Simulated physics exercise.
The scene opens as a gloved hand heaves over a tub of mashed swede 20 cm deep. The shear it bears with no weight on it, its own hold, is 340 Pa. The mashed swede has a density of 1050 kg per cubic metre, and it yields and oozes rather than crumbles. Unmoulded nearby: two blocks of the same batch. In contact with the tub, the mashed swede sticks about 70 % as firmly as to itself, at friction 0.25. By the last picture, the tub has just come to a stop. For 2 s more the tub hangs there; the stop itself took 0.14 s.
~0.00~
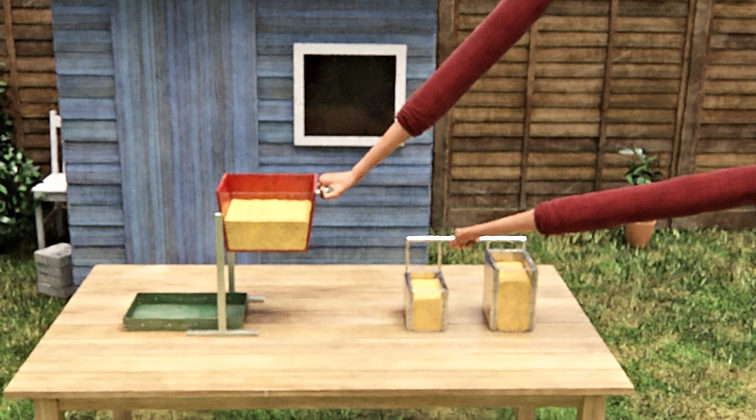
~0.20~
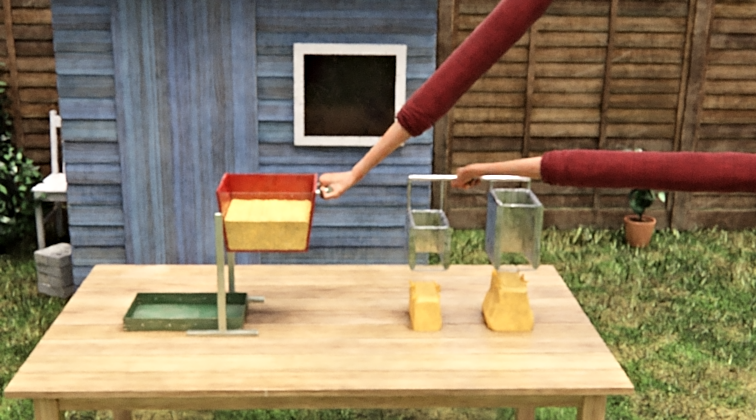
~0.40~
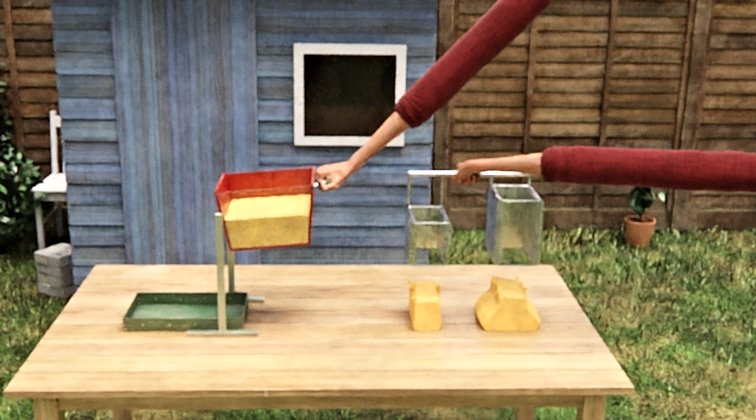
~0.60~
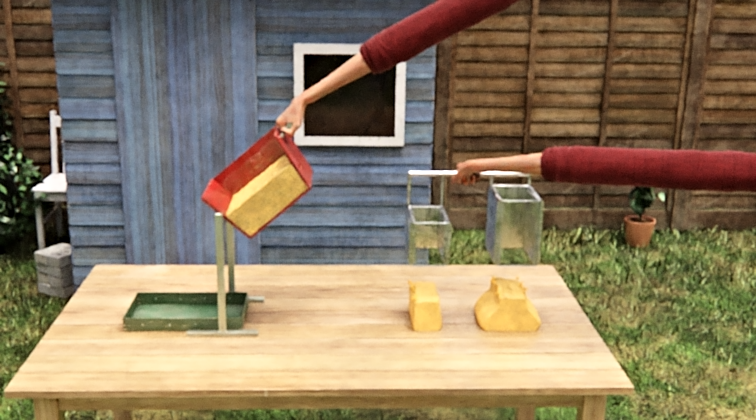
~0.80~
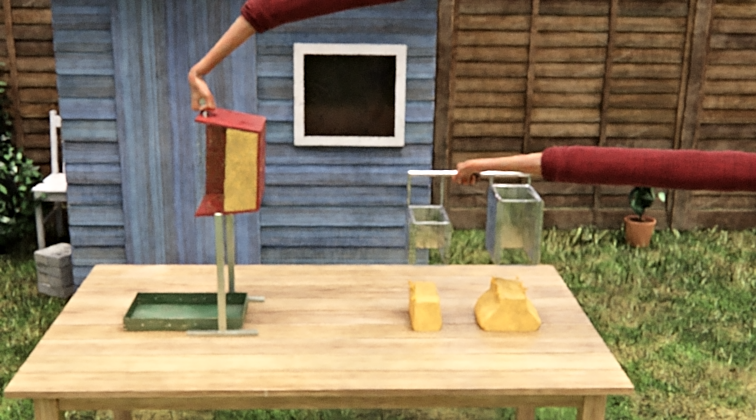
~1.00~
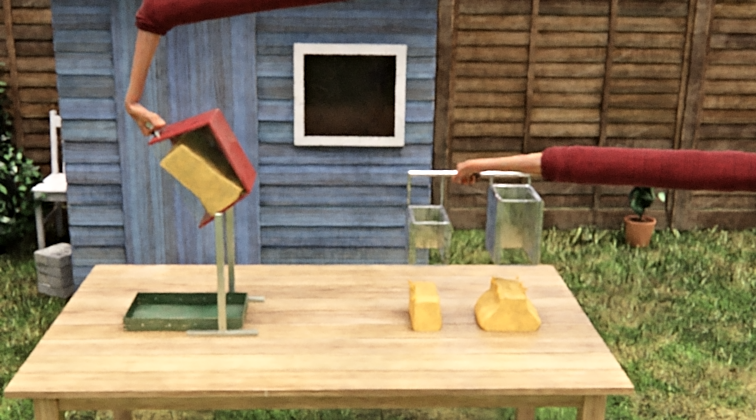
In a grassy garden with a blue wooden shed and a brown fence, a fixed camera looks slightly down on a wooden table. A red tub of yellow mash sits on a metal stand above a green tray at left, with two clear moulds at right. One red-sleeved arm lifts the moulds off two yellow blocks, the right one slumping wider, then another swings the tub leftward past upright, mash still inside.
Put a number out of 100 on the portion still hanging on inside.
Roughly 0 percent of it hangs on.
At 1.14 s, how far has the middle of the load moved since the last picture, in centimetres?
Something like 19 cm, give or take.
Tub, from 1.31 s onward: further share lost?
Roughly 0 percent of the load.
By 1.14 s, the tub is at 118 degrees and holds 22 %.
By 1.31 s, the tub is at 118 degrees and holds 0 %.
By 1.48 s, the tub is at 118 degrees and holds 0 %.
By 1.65 s, the tub is at 118 degrees and holds 0 %.
By 3.00 s, at the end, the tub is at 118 degrees and holds 0 %.
